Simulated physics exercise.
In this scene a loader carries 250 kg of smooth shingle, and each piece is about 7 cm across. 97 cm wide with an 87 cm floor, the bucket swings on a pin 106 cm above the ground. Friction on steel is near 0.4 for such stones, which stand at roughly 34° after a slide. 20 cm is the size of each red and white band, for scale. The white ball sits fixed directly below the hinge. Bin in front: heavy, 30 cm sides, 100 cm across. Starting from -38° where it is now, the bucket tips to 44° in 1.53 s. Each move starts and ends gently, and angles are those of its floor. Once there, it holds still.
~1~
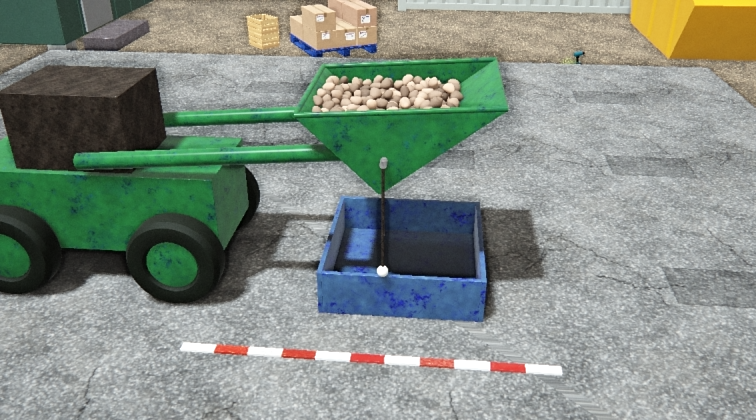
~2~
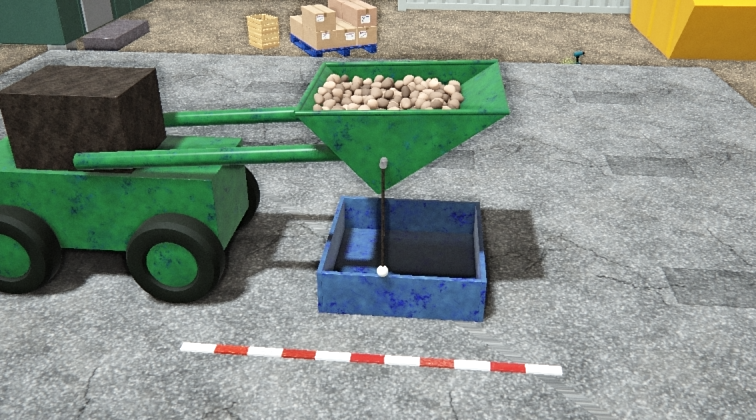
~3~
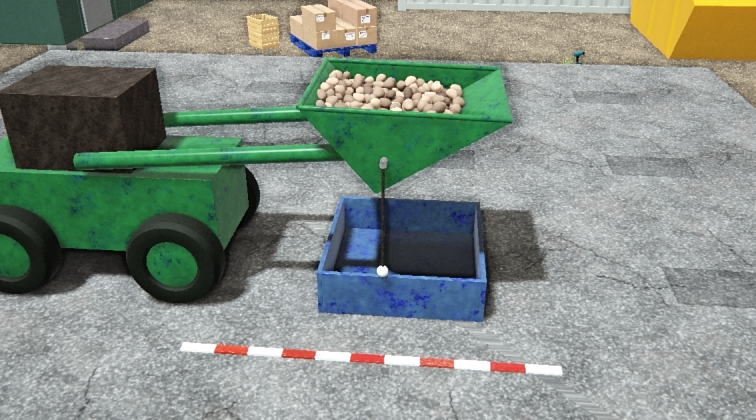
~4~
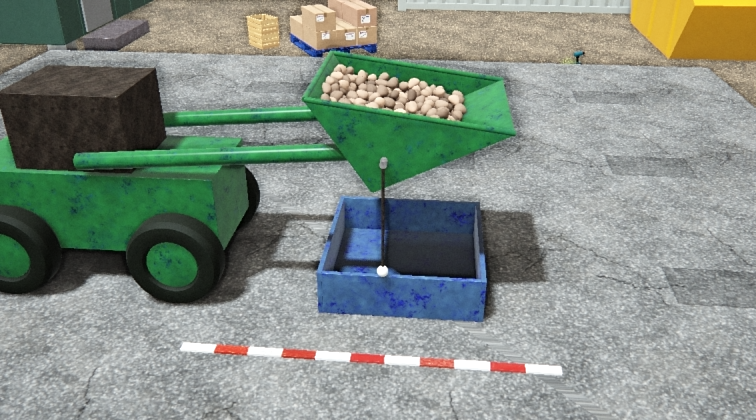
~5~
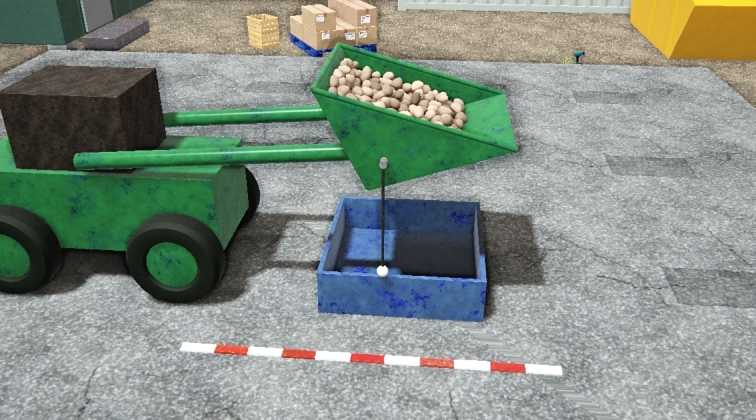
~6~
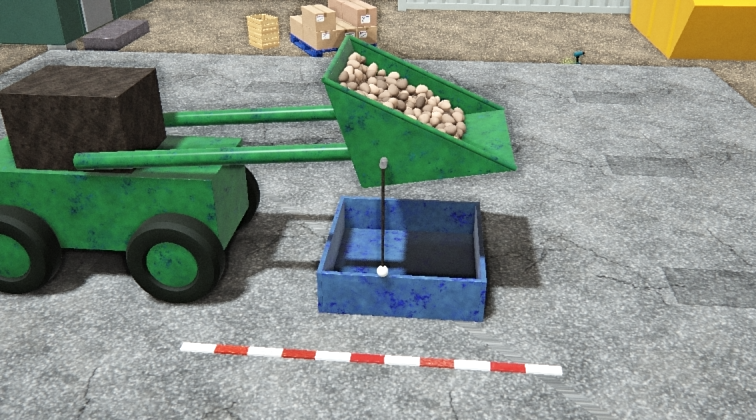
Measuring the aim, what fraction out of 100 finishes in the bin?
Some 30 out of 100 finishes there.
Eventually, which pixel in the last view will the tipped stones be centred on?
The stones end up centred near (523, 272).
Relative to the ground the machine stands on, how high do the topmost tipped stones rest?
Close to 20 cm above that ground.
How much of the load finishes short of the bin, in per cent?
I'd say close to 0 per cent of the whole load.
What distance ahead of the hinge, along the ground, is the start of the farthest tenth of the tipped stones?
About 160 cm.
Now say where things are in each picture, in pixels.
In the first picture, lip at (508, 109), floor tilted -38°, highest stones at (391, 86).
In the second picture, lip at (509, 112), floor tilted -37°, highest stones at (381, 87).
In the third picture, the bucket is at -33°, its lip at (512, 120); the top of the load is at (363, 85).
In the fourth picture, the bucket is at -27°, its lip at (515, 134); the top of the load is at (342, 78).
In the fifth picture, lip at (517, 150), floor tilted -19°, highest stones at (348, 72).
In the sixth picture, the bucket is at -10°, its lip at (516, 169); the top of the load is at (355, 67).
A little later the floor is at 31°; 99 % in the bucket, 1 % in the bin; the foremost stones are at (482, 208).
Then the floor is at 44°; 23 % in the bucket, 25 % in the bin, 52 % beside or beyond the bin; the foremost stones are at (576, 281).
Later still the floor is at 44°; 0 % in the bucket, 30 % in the bin, 70 % beside or beyond the bin; the foremost stones are at (668, 300).
In the end the floor is at 44°; 0 % in the bucket, 29 % in the bin, 71 % beside or beyond the bin; the foremost stones are past the picture's edge.
